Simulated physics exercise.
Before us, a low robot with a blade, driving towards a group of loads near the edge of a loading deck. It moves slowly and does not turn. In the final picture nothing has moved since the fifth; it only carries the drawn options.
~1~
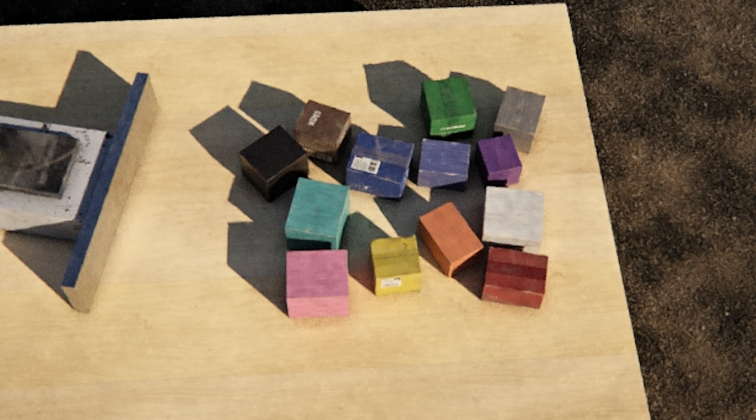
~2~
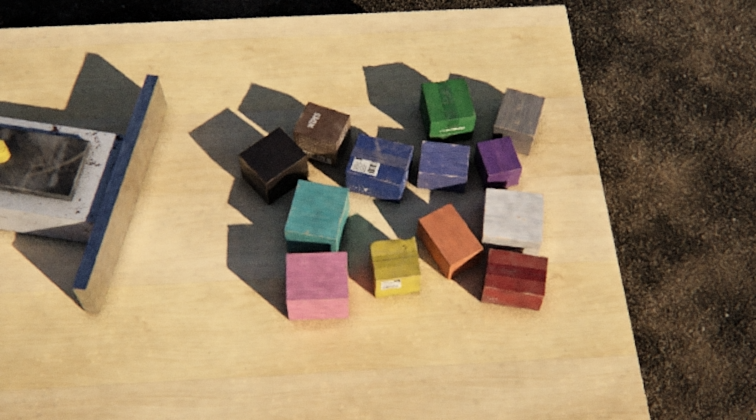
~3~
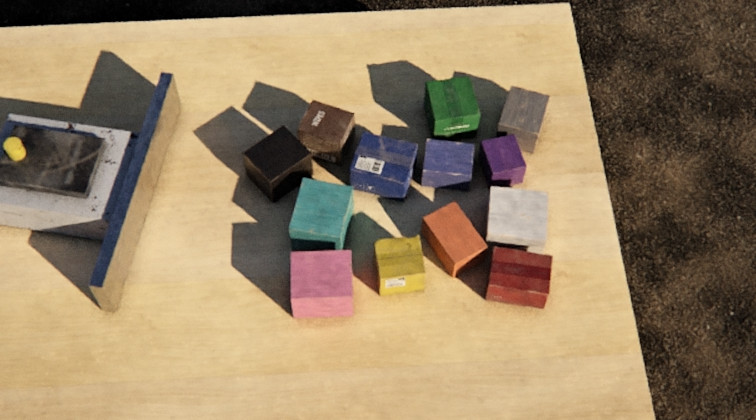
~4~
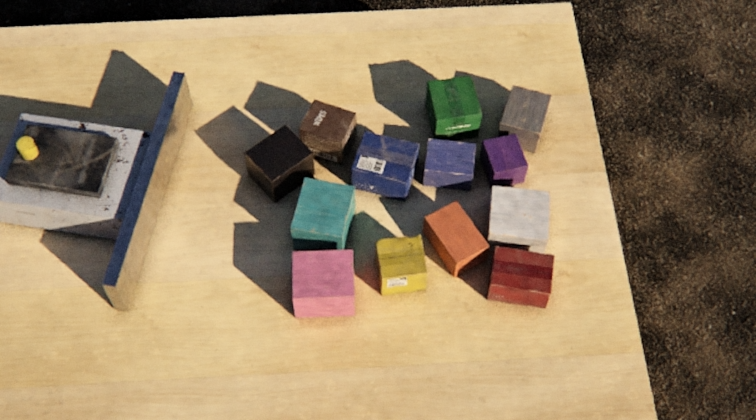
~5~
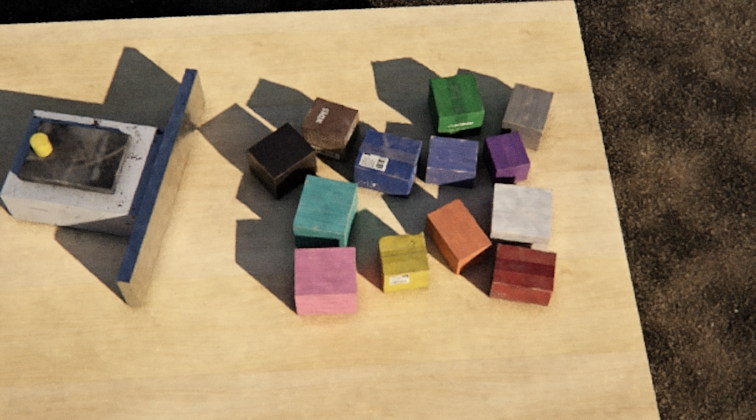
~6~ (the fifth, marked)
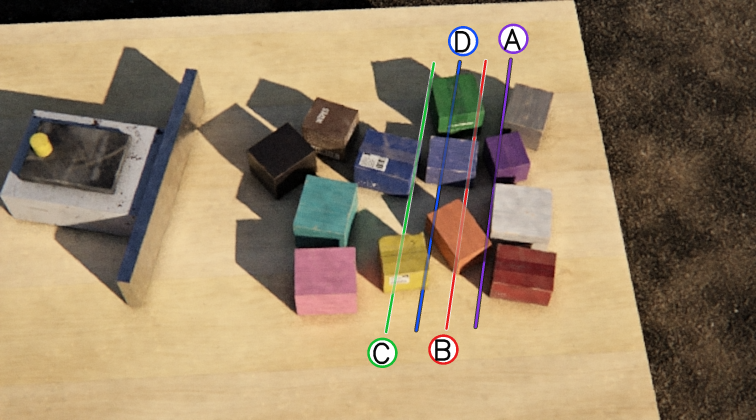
A low robot with a dark blue blade on its front edges slowly to the right across a pale wooden deck, starting partly out of view at the left. More of its body, with a yellow knob on top, comes into sight as the gap to a cluster of motionless, variously coloured crates narrows slightly.
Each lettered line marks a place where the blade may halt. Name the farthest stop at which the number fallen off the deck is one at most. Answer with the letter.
It should halt at B.
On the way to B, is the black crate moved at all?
Yes.
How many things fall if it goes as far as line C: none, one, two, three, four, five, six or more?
The count is none.
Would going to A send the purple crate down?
By then, yes.
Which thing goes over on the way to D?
It is the purple crate.
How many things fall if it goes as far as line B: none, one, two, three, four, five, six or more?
By then, one.
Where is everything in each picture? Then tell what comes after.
Robot (31, 161); yellow parcel (395, 266); blue parcel (380, 167), in the first picture.
Robot (42, 164); white crate (512, 224), in the second picture.
Robot (58, 161); orange crate (453, 239), in the third picture.
Robot (70, 161); purple crate (504, 162), in the fourth picture.
Robot (83, 157); red parcel (523, 275); black crate (282, 161); grey crate (527, 117), in the fifth picture.
On the marked copy, A at (495, 184); B at (468, 185); C at (412, 188); D at (440, 186).
Following B. Soon after the start, robot (196, 152); brown box (337, 125); black crate (318, 161).
Later, robot (307, 146); purple crate (562, 163); blue crate (521, 164).
In the end, robot (389, 142); purple crate over the edge; blue crate (598, 162); one fallen.
As for the rest, A drops three; C is within the limit but short; D is within the limit but short.
